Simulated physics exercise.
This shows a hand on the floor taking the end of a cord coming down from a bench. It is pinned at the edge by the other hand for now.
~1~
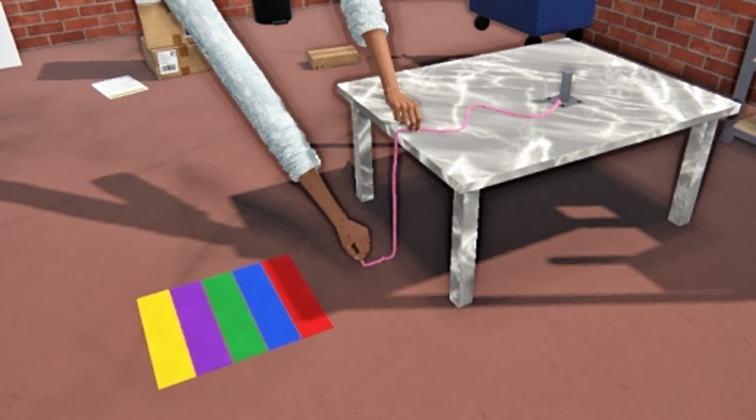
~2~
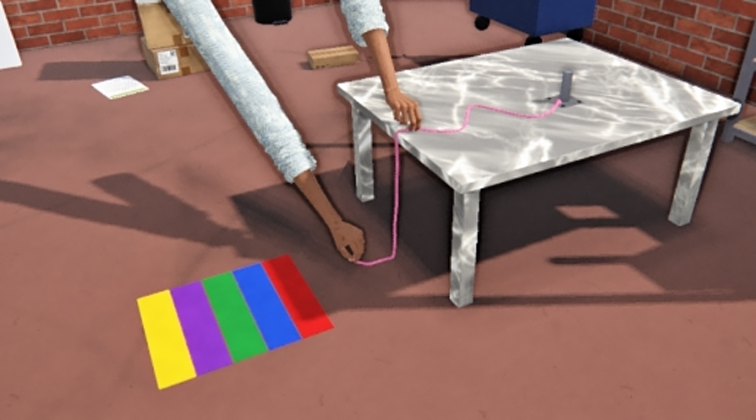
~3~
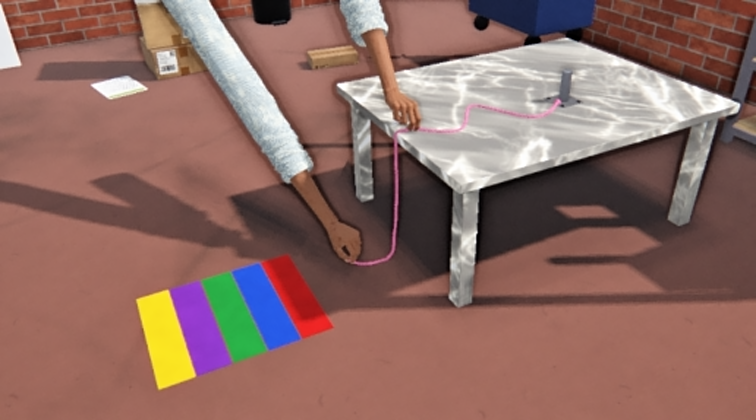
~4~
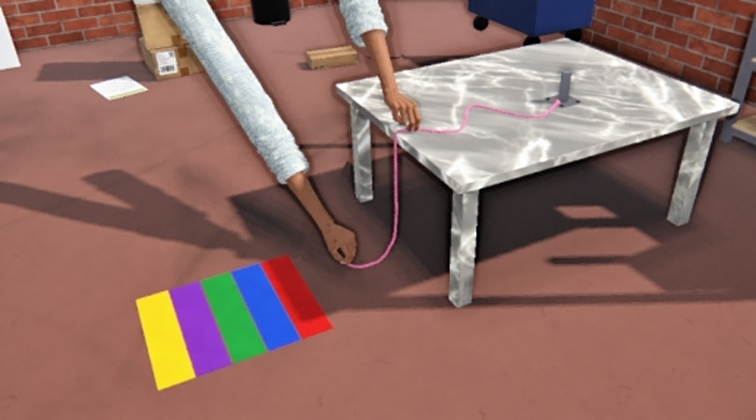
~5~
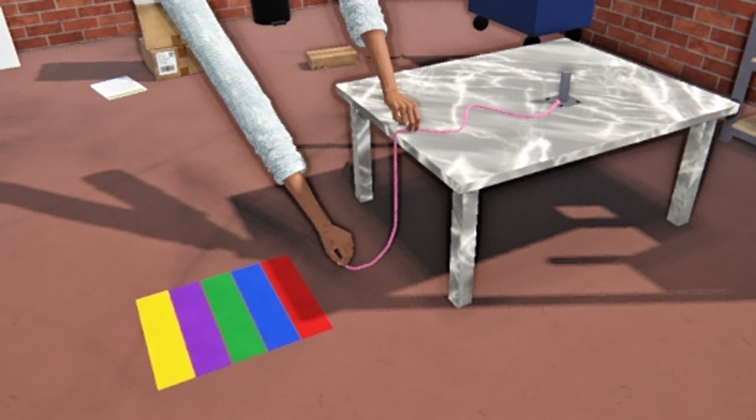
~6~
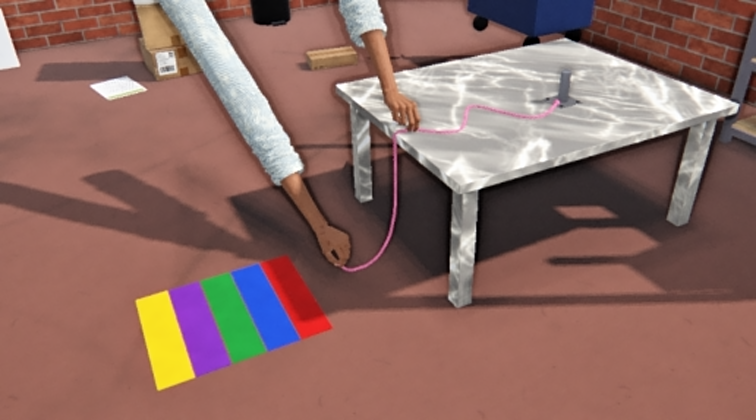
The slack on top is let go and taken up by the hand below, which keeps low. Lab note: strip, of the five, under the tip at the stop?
Purple.
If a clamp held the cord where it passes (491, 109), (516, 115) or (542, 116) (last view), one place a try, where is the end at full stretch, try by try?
That would be (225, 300) for the first, (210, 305) for the second and (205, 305) for the third.
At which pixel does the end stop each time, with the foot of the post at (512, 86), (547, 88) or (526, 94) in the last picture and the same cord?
Roughly (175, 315), then (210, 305), then (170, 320).
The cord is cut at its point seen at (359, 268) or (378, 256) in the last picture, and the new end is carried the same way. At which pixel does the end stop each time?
You'd find it around (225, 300) the first time and around (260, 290) the second.
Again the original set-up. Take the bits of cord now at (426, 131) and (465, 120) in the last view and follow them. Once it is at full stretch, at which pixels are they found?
End: (372, 157) and then (422, 129).
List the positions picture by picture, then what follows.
In the first frame, end (359, 258); red (310, 318); blue (277, 329); green (244, 340); purple (209, 352); yellow (173, 364).
In the second frame, end (353, 260); cord through (549, 113) (488, 108) (465, 125) (404, 131) (397, 191) (395, 244).
In the third frame, end (350, 261).
In the fourth frame, end (345, 263); cord through (547, 113) (487, 108) (464, 125) (402, 131) (396, 191) (391, 244).
In the fifth frame, end (342, 263).
In the sixth frame, end (339, 265); cord through (547, 113) (487, 108) (464, 126) (402, 132) (395, 192) (385, 245).
A little later, end near (241, 296); over green.
Next, end near (211, 305); over green.
When it is tight, end near (193, 311); over purple. The end stops over the purple strip.
